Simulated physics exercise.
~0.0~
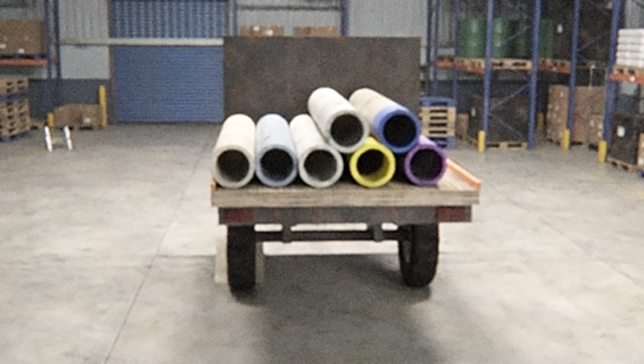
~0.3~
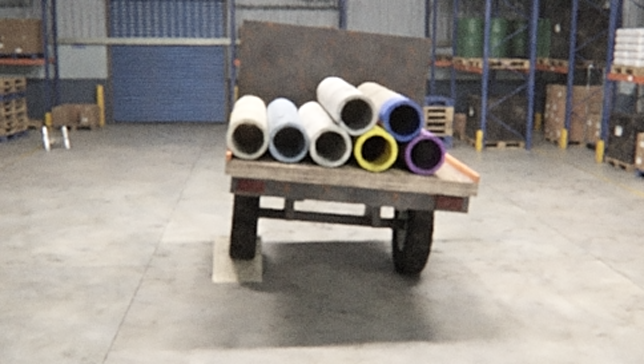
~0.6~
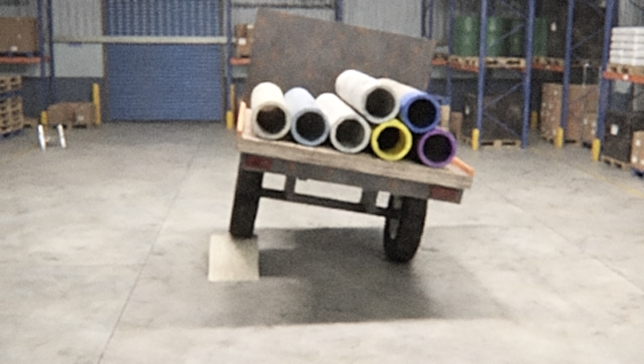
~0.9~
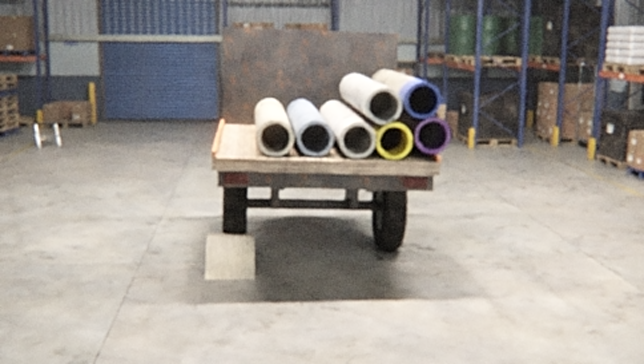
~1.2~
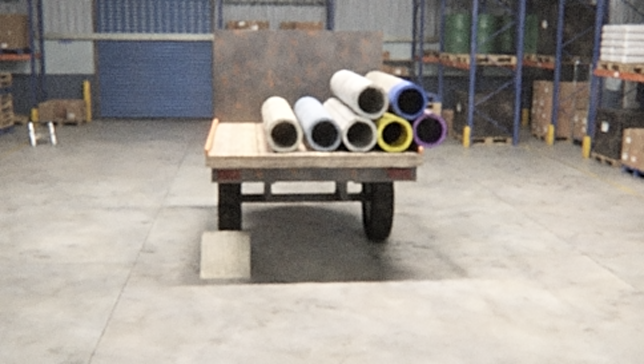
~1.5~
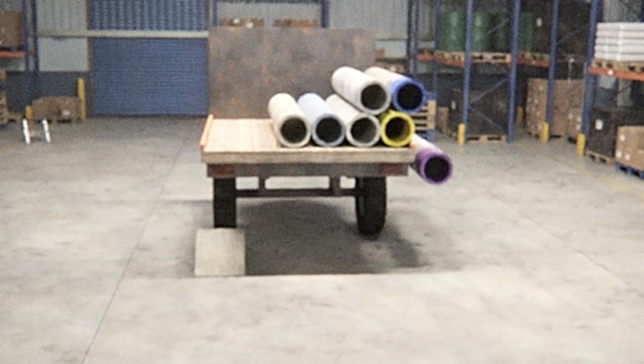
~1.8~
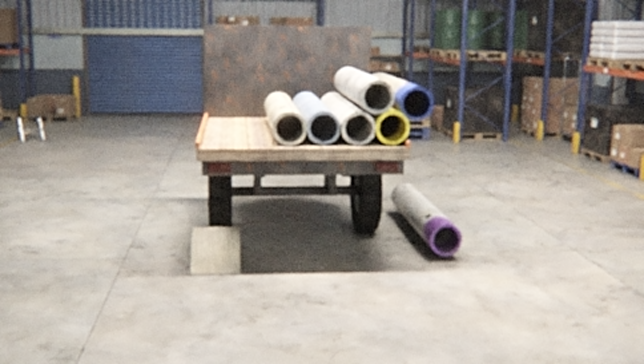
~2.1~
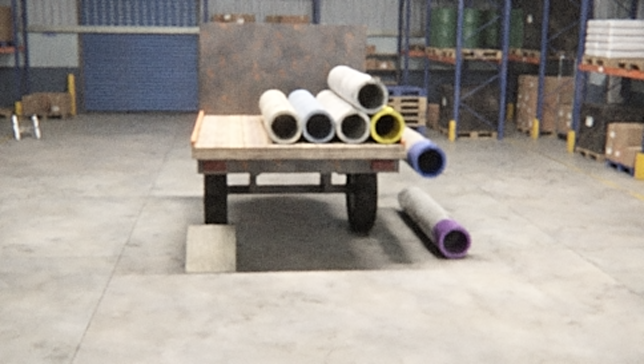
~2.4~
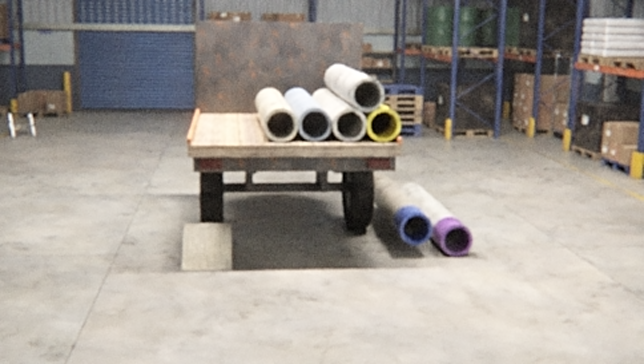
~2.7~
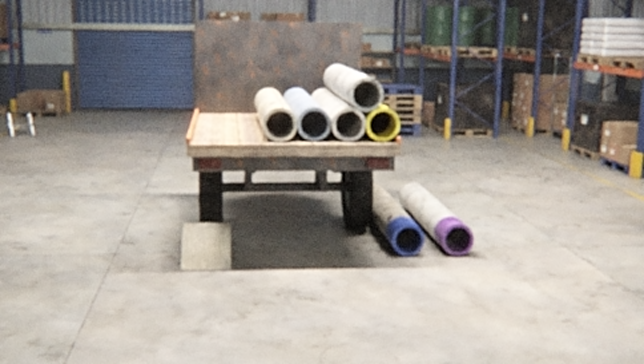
We see a flatbed trailer stacked with pipes in a warehouse tilt as its left wheel rides over a block, then level out. The pipes roll right, and the purple-ended one and then the blue-ended one drop to the floor, while the yellow-ended one stays aboard with the rest.
